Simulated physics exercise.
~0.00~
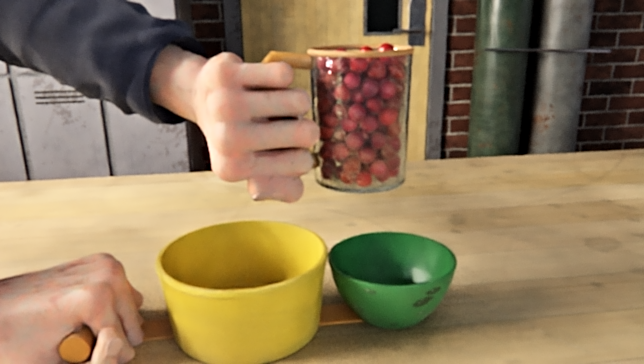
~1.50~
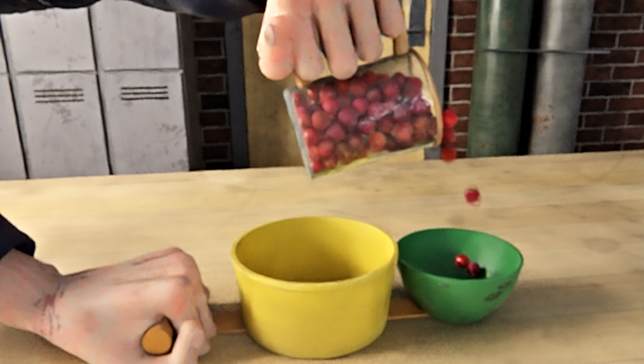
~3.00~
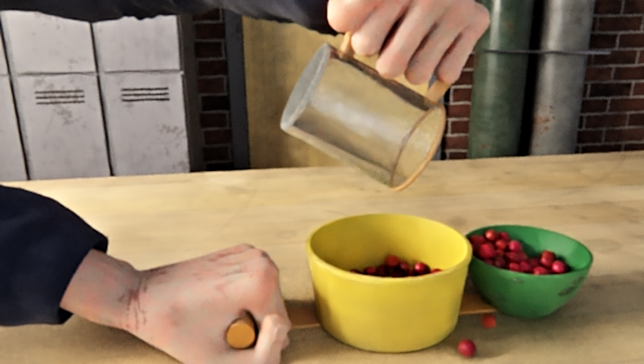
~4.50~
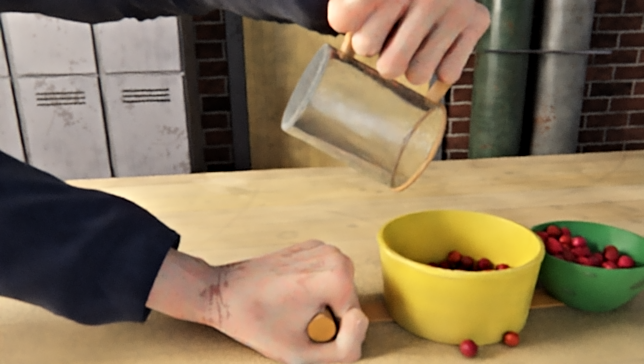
Red berries tumbled from a tilting clear cup in one hand as the other drew a yellow dish and green bowl rightward on a strip, leaving most in the green bowl, some in the yellow dish, and a couple on the table.
